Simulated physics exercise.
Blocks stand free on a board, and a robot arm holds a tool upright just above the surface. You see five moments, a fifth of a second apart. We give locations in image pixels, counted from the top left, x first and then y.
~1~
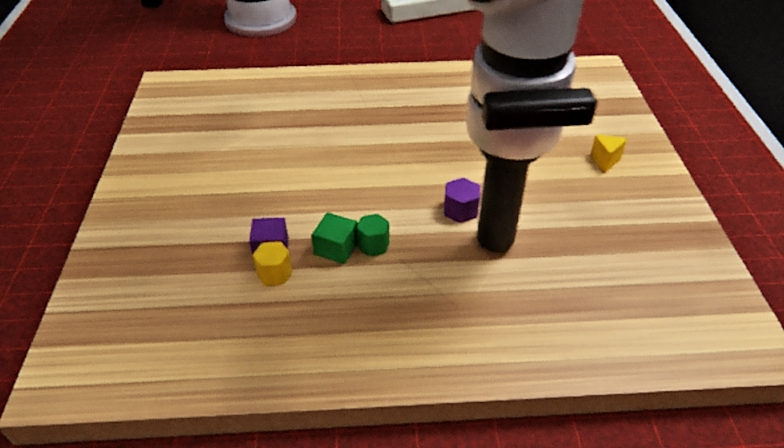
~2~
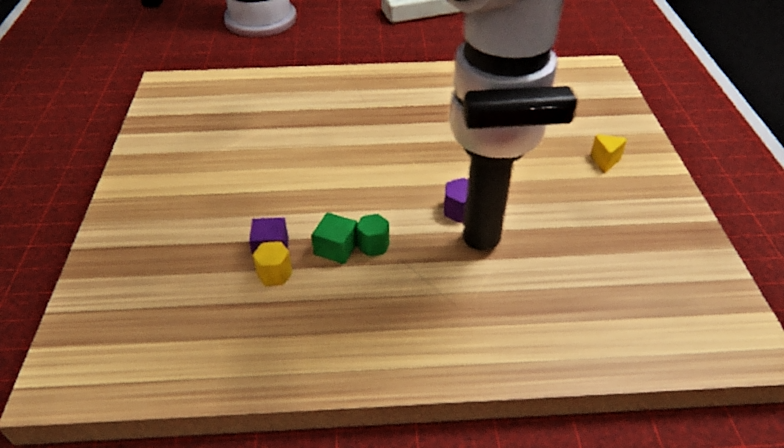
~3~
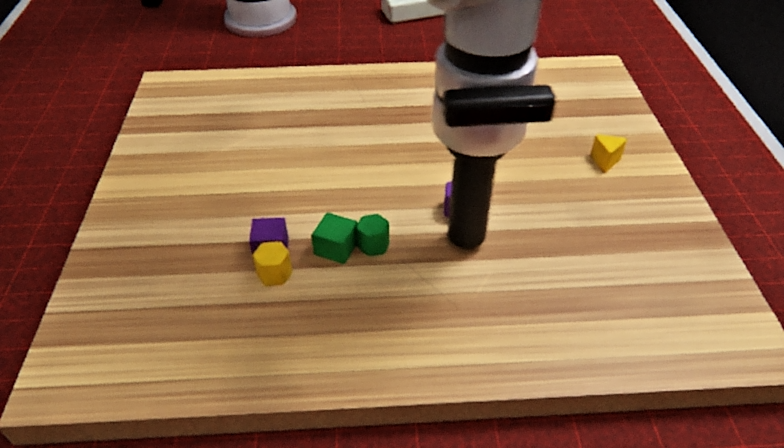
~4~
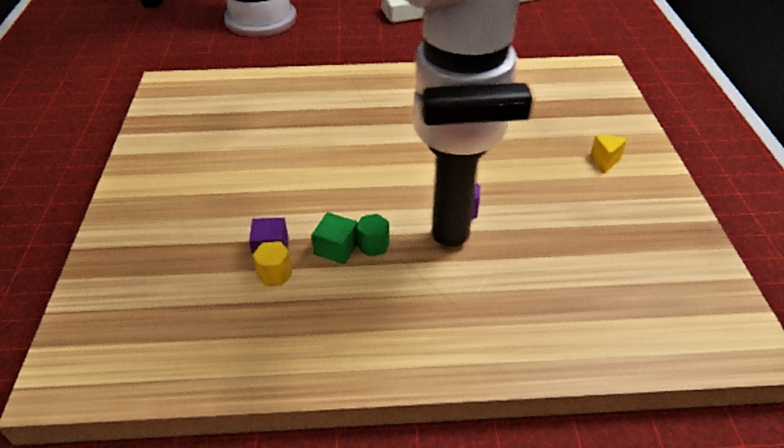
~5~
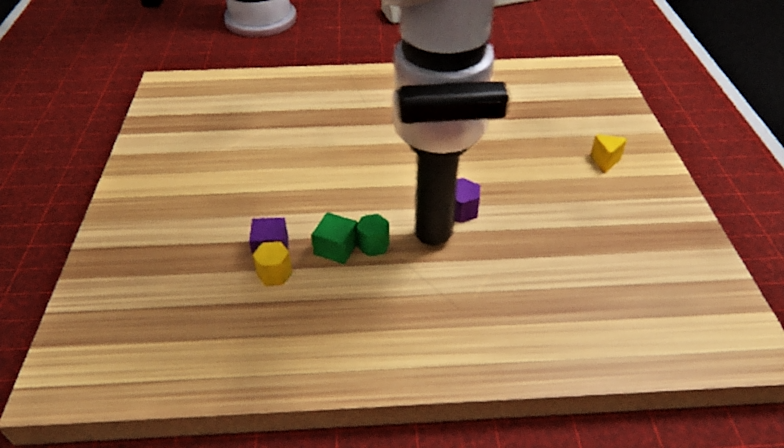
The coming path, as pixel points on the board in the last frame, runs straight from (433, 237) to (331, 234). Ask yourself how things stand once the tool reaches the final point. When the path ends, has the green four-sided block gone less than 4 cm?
Answer: No.
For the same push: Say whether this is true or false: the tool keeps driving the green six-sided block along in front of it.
The statement is correct.
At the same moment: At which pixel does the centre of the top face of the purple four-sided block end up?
The middle of its upper face will lie at (227, 233).
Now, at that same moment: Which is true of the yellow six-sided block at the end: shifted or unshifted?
By the time the path is finished, it has moved at least a centimetre.
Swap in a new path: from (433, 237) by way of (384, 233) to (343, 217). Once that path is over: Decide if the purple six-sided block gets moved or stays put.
At the end, its place is the same.
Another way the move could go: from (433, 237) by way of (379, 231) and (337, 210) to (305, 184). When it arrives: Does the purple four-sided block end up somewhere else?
It seems not.
What follows on the original path. One third of the way, tool at (399, 231); green four-sided block at (330, 226); green six-sided block at (364, 225).
Two thirds of the way, tool at (365, 230); purple four-sided block at (262, 229); yellow six-sided block at (268, 254); green four-sided block at (297, 230), turned 25° anticlockwise; green six-sided block at (330, 227), turned 20° anticlockwise.
At the end, tool at (331, 228); purple four-sided block at (227, 233); yellow six-sided block at (259, 258), turned 45° anticlockwise; green four-sided block at (262, 232), turned 30° anticlockwise; green six-sided block at (296, 227), turned 25° anticlockwise.
